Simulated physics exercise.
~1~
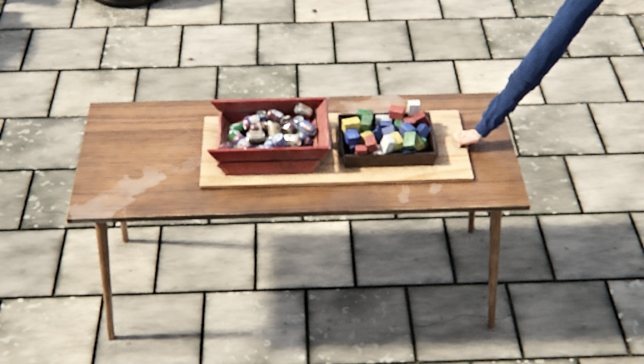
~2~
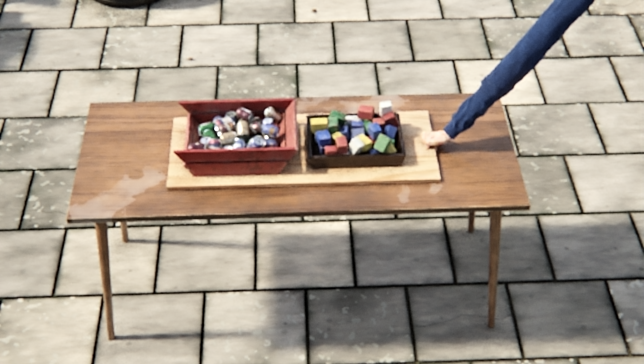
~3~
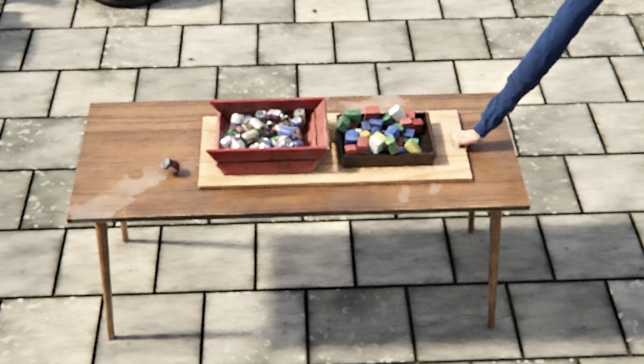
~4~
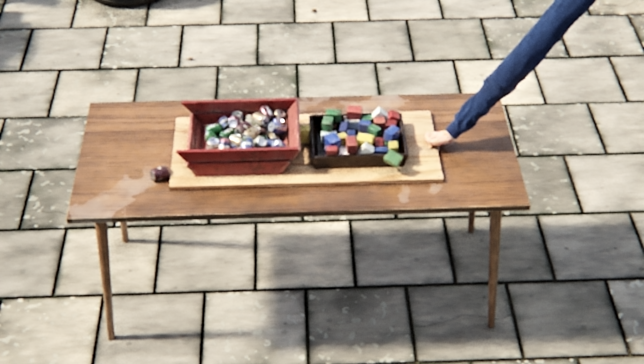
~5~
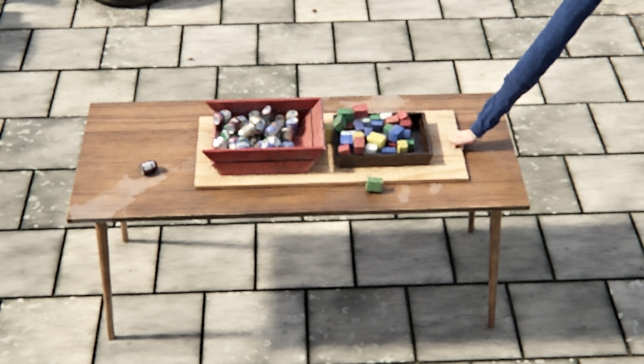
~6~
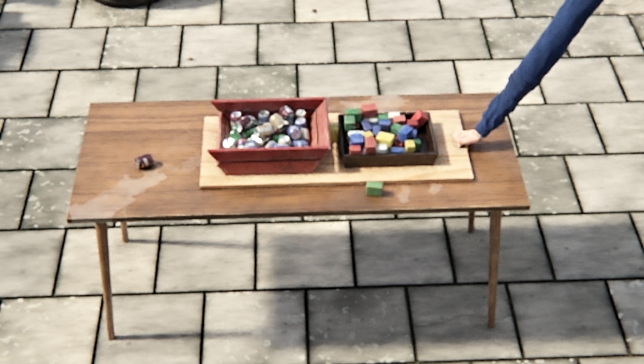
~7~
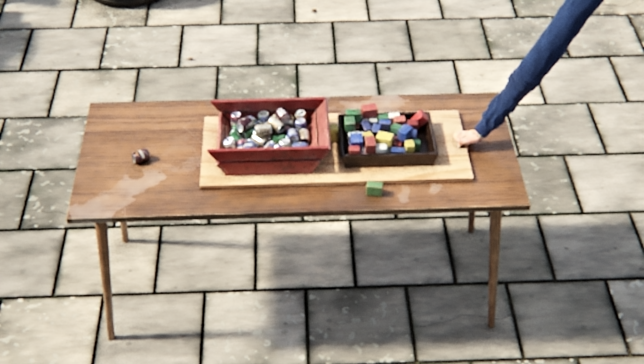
An arm shakes a board of two full totes sideways, spilling a few pieces onto the table.
